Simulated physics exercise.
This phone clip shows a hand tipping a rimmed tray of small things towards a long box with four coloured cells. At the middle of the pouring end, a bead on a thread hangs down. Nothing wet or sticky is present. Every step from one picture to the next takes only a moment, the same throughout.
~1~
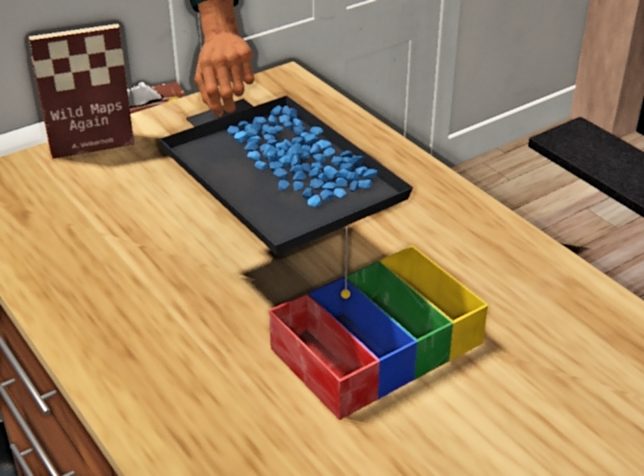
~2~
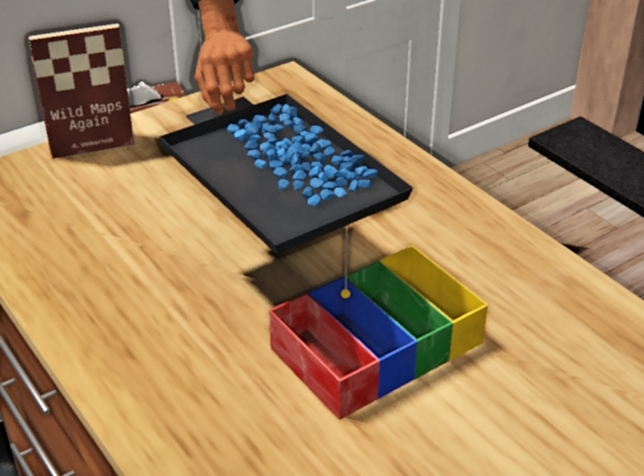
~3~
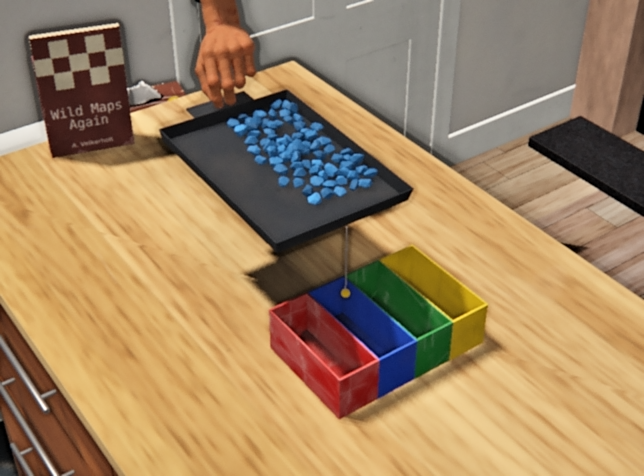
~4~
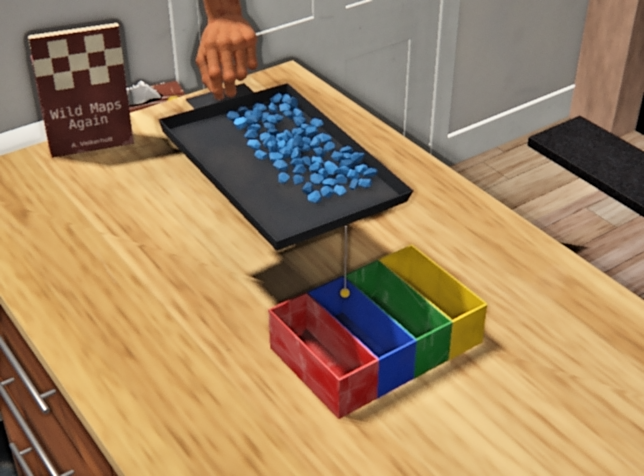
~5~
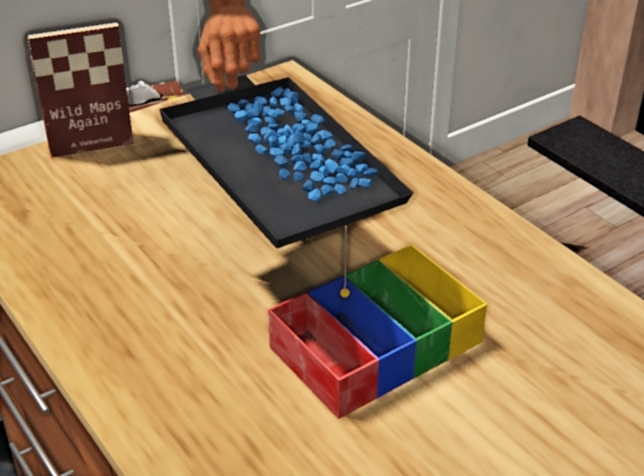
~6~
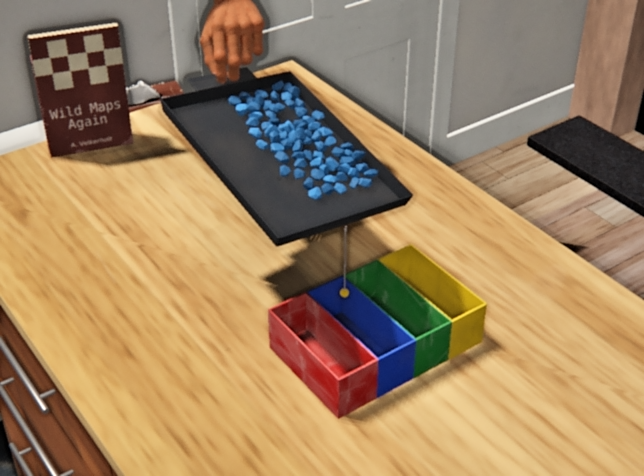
A hand at the far end of a dark rimmed tray slowly raises that end and tips it slightly, the right corner of the near edge dipping lowest. Small blue stones lie bunched on the tray's right side, above a box with red, blue, green and yellow cells and a hanging bead. The wooden counter, with a brown book at left, is seen from above by a still camera.
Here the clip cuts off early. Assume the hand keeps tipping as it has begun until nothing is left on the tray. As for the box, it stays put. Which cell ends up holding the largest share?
Yellow.
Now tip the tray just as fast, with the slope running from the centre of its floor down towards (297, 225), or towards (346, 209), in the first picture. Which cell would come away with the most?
First the red cell, then the green cell.
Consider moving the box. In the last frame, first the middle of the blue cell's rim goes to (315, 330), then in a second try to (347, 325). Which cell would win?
You'd see yellow win the first time and that yellow cell win the second.
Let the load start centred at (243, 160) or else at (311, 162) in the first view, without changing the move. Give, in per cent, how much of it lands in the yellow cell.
About 50 % and 50 %.
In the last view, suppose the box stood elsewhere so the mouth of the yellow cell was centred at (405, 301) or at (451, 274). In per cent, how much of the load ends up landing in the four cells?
50 %, 100 %.
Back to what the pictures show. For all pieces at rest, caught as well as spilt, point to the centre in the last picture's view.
It settles centred around (409, 309).
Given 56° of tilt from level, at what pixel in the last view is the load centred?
Look around (366, 164) in the last picture.
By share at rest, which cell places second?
That would be the green cell, just behind the top one.
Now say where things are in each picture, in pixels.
Corners of the pouring end near (277, 242) and (409, 187), level; middle of the load near (291, 154), aquarium stones; bead on its thread near (346, 294); red cell near (359, 386); blue cell near (397, 367); green cell near (433, 347); yellow cell near (468, 329), in the first picture.
Corners of the pouring end near (277, 242) and (409, 187), level; middle of the load near (291, 153), in the second picture.
Corners of the pouring end near (277, 240) and (409, 188), tipped barely, lowest at the right corner; middle of the load near (292, 149), in the third picture.
Corners of the pouring end near (278, 238) and (409, 190), tipped a little, lowest at the right corner; middle of the load near (292, 145), in the fourth picture.
Corners of the pouring end near (279, 236) and (409, 192), tipped a little, lowest at the right corner; middle of the load near (292, 141), in the fifth picture.
Corners of the pouring end near (279, 235) and (409, 194), tipped a little, lowest at the right corner; middle of the load near (293, 137); red cell near (358, 385); blue cell near (396, 365); green cell near (432, 346); yellow cell near (467, 328), in the sixth picture.
Shortly afterwards, tray tipped steeply; the whole lot on the tray.
Next, tray tipped right over; near a quarter on the tray; near half in the yellow cell; near a quarter in the green cell; only a few falling or outside the box.
Some moments later, tray tipped past a quarter turn; near two thirds in the yellow cell; near a third in the green cell.
In the end, tray tipped past a quarter turn; near two thirds in the yellow cell; near a third in the green cell; none at all in the red cell; none at all in the blue cell.
